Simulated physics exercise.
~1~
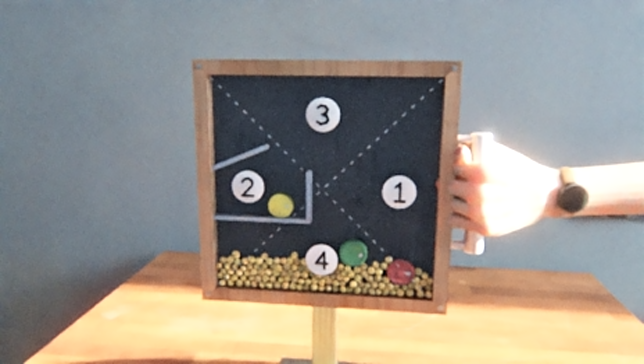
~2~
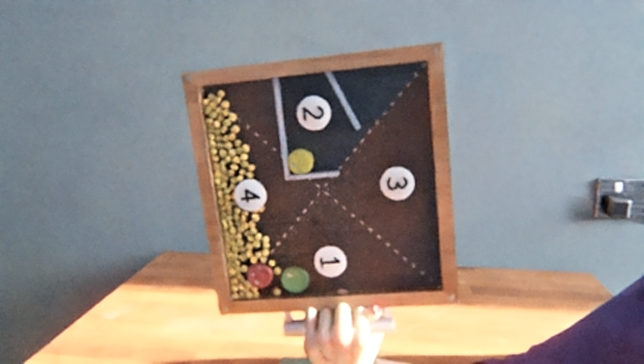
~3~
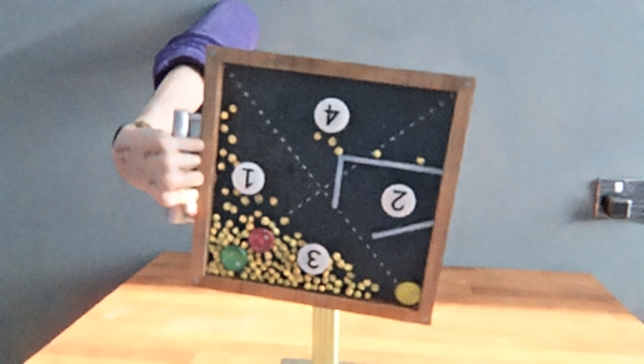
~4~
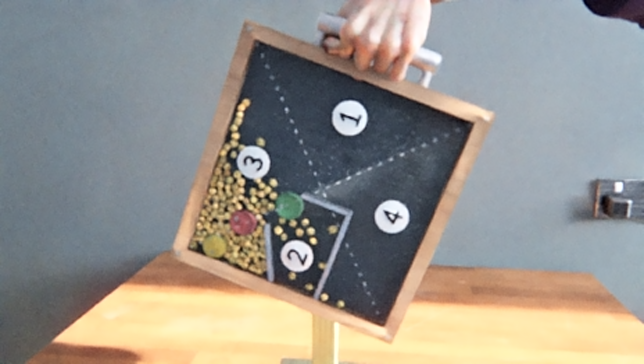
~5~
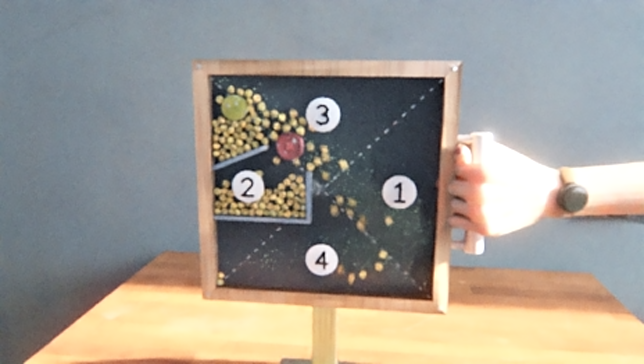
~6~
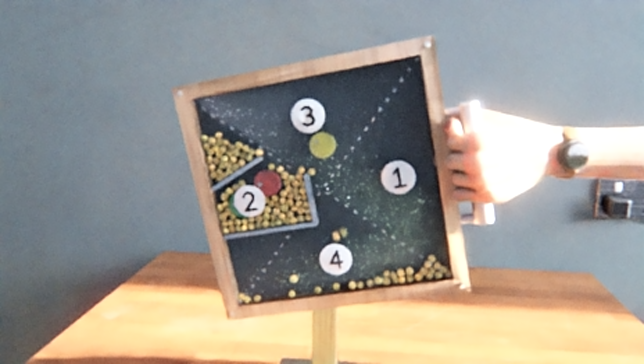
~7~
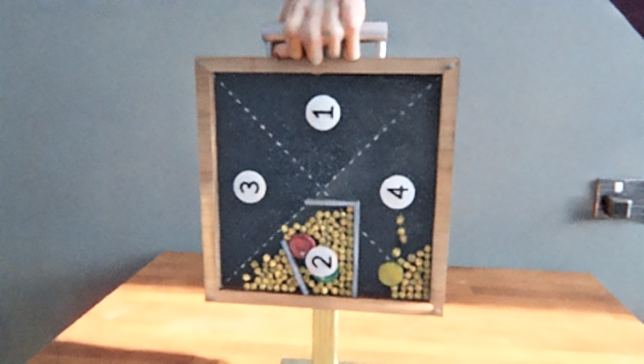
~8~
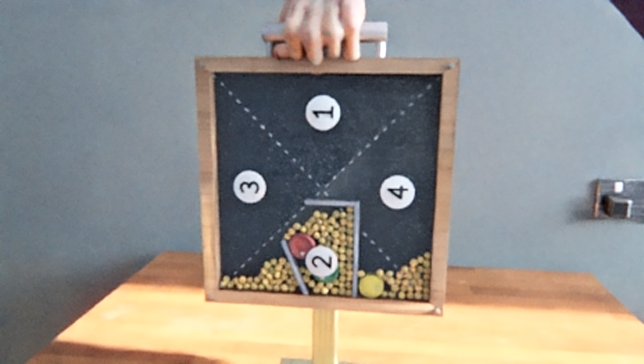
Against a blue-grey wall, seen from the front, a square wooden-framed case with a dark, numbered face stands above a sunlit wooden table. Small yellowish beads line its bottom with a green and a red disc, while a yellow disc sits in a grey-walled pocket at left. A hand on the handle turns the case clockwise through a full circle, and beads tumble round, many collecting in and above the pocket. The hand then swings it back a quarter turn counterclockwise. It ends still, handle on top, most beads in wedge two with the red disc, the yellow disc just right of the pocket.
